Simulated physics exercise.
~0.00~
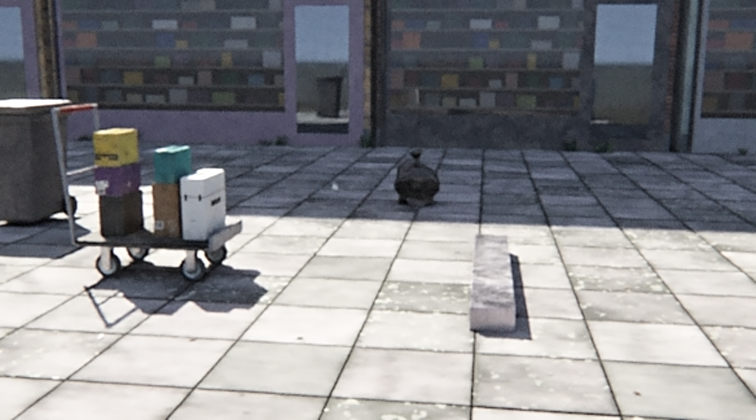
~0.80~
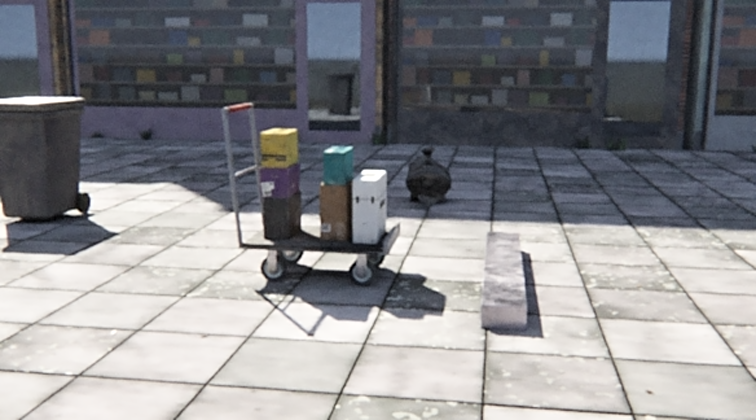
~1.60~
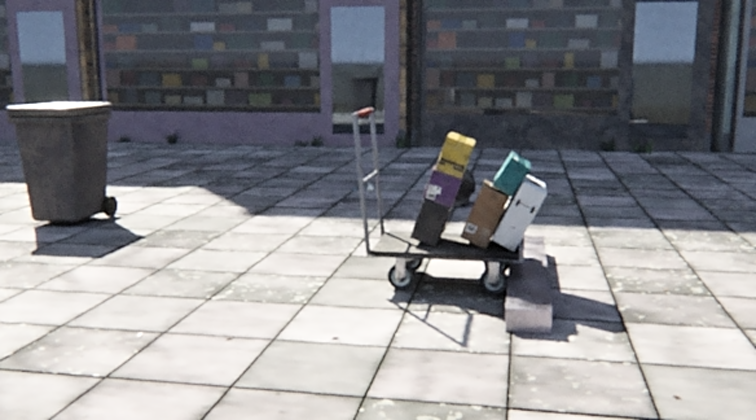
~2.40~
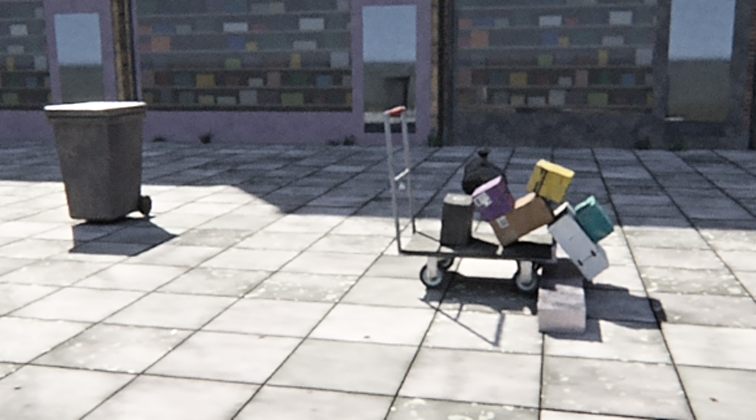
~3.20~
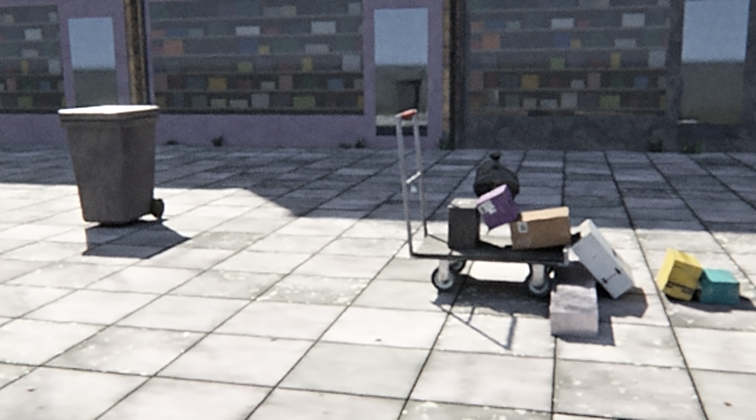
A loaded stock cart rolls right, stops at a kerb, and three pieces tumble off its front.
